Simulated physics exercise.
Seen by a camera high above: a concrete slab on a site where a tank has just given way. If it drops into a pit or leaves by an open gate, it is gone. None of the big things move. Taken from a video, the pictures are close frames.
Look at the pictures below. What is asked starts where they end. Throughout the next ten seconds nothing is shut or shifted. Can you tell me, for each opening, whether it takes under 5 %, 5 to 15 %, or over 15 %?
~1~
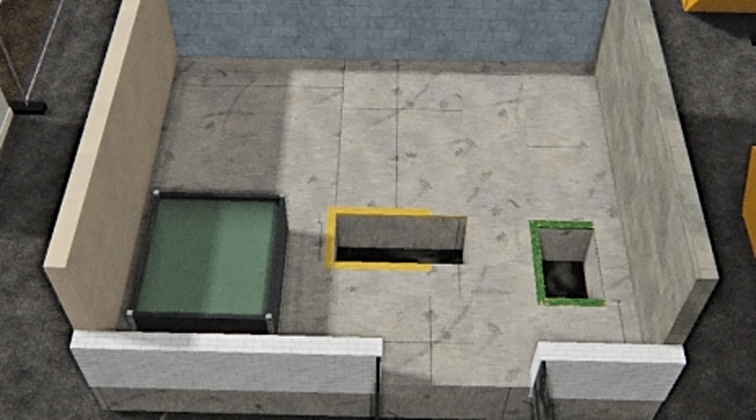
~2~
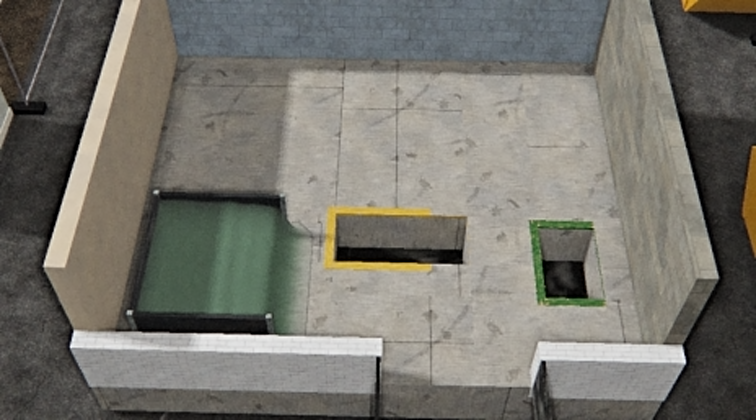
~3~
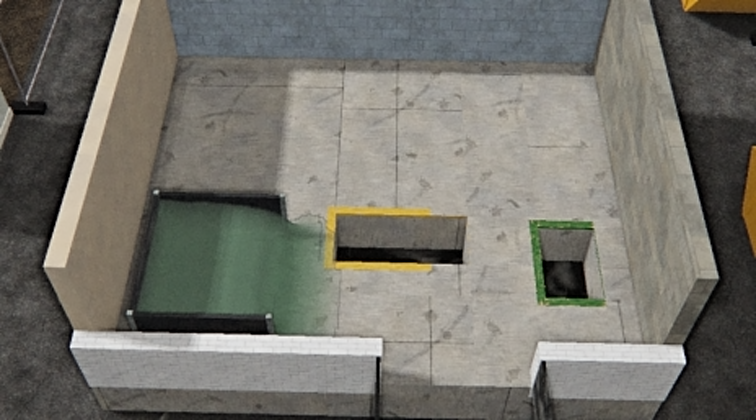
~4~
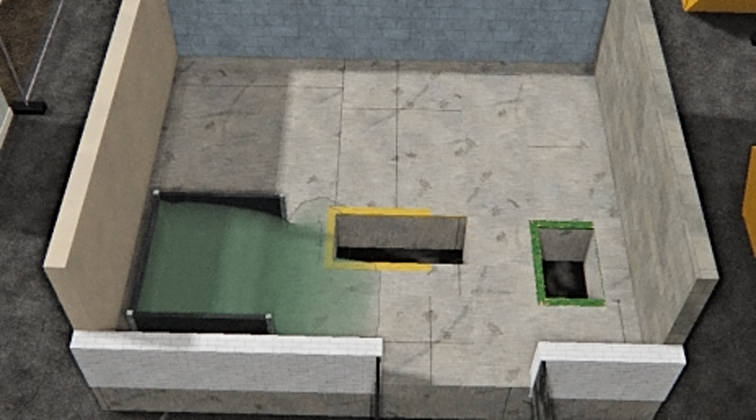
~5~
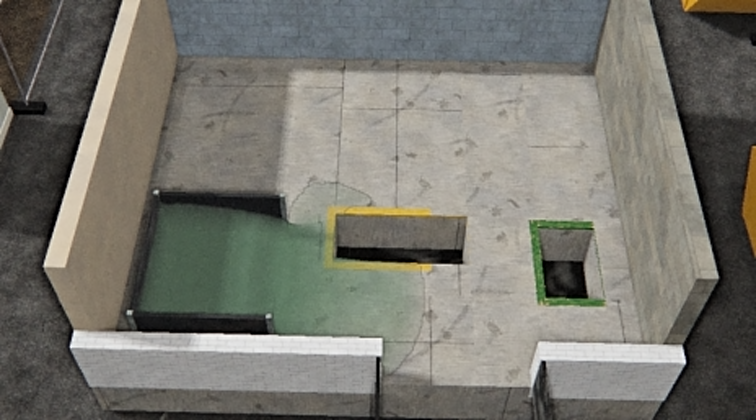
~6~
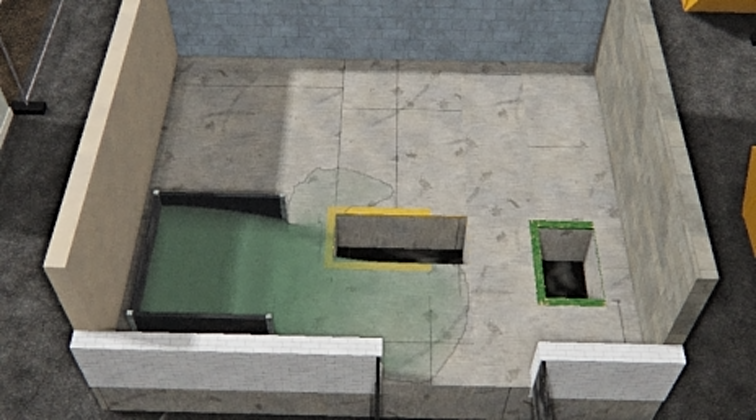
One by one: The gate carries off five to fifteen per cent, the green pit carries off upward of fifteen per cent, the yellow pit carries off upward of fifteen per cent.
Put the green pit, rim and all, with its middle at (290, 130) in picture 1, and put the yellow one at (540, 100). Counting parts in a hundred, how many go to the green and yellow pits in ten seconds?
Green share 4%, yellow share 35%.
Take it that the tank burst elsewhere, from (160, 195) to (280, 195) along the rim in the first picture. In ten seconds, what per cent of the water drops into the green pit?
Green: About 15 %.
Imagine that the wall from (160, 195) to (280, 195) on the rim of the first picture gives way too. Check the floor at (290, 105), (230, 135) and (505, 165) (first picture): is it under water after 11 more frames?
Soaked, then soaked, then unsoaked.
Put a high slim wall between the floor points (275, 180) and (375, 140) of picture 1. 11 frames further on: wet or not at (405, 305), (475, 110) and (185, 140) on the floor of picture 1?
Swamped; spared; spared.
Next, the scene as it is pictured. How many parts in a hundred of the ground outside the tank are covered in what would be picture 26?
That should be about 30 %.
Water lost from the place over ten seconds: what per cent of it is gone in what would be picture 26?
My reading is about 65 per cent.
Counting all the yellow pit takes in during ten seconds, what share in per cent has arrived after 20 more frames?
My figure is 80 in a hundred.
A moment on, water covers 25 % of the floor; the gate 1 %, the green pit 1 %, the yellow pit 16 %.
Next, water covers 30 % of the floor; the gate 4 %, the green pit 4 %, the yellow pit 26 %.
Then, water covers 30 % of the floor; the gate 8 %, the green pit 13 %, the yellow pit 33 %.
Later, water covers 35 % of the floor; the gate 11 %, the green pit 22 %, the yellow pit 38 %.
In the end, water covers 35 % of the floor; the gate 13 %, the green pit 25 %, the yellow pit 42 %.
